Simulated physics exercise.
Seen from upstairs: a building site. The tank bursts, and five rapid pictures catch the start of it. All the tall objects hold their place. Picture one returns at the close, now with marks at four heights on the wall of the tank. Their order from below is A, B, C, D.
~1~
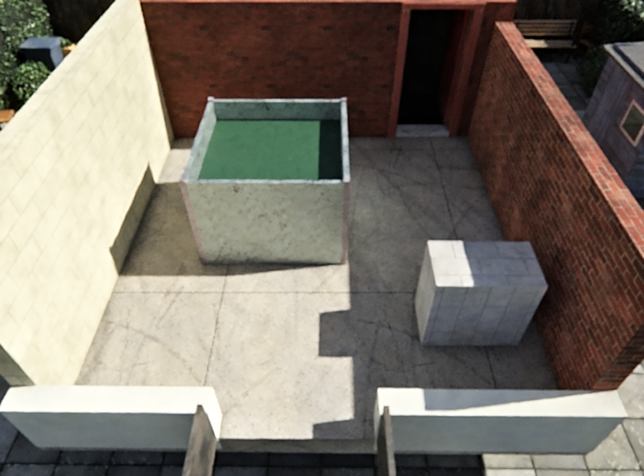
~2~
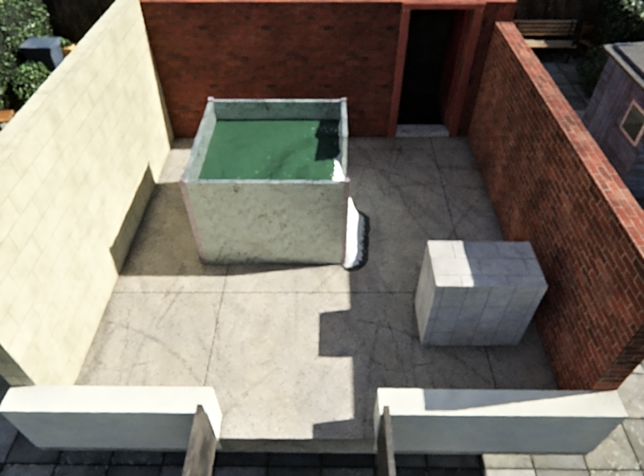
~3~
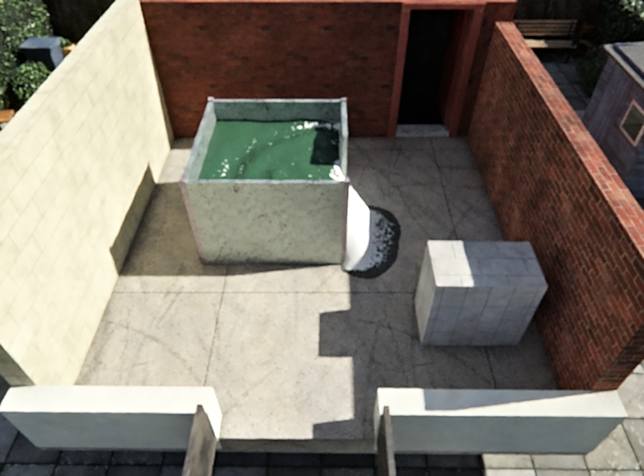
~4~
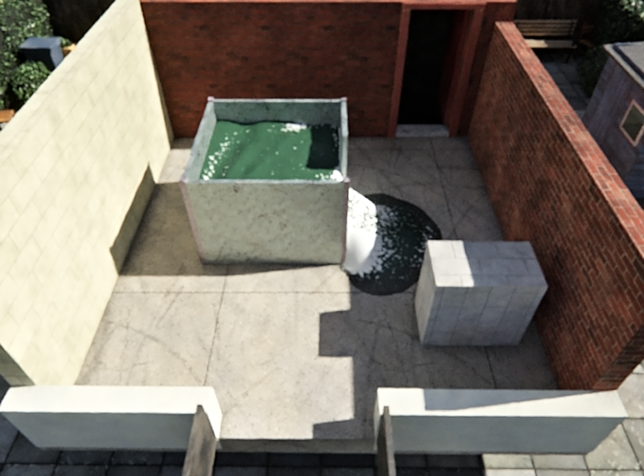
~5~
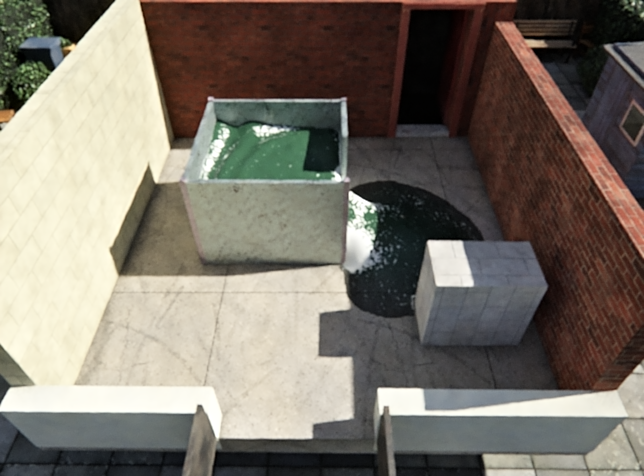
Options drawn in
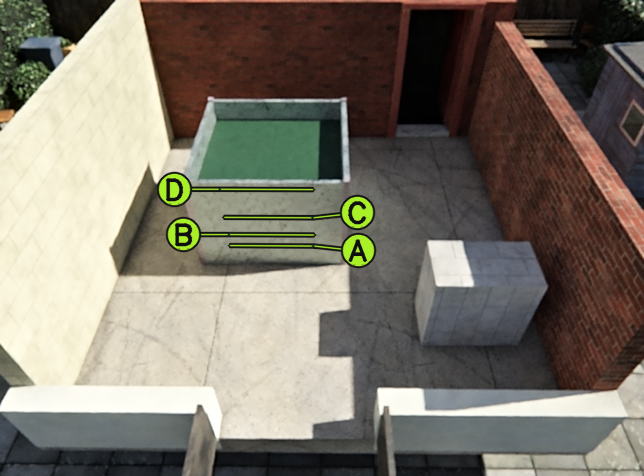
Water pours from the right side of a pale stone tank of green water in a walled yard, seen from above by a still camera. A cream wall stands at left, red brick walls at the back and right, a dark doorway at the back, and a grey block at right. The stream widens, the dark pool spreads rightward to the block, and the tank's surface ripples with white glints.
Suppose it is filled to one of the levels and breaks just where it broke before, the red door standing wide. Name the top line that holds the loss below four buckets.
That is mark A.
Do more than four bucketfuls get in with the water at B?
Yes.
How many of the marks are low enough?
One of them.
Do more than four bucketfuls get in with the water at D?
Yes, it does.
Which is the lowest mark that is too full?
That is mark B.
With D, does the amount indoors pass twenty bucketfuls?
Yes, clearly.
On the marked copy, A at (272, 245); B at (270, 234); C at (268, 217); D at (265, 189); from the bottom up A, B, C, D.
With A, a bucket or two gets in.
With B, about 9 bucketfuls get in.
With C, dozens of bucketfuls pour in.
With D, dozens of bucketfuls pour in.
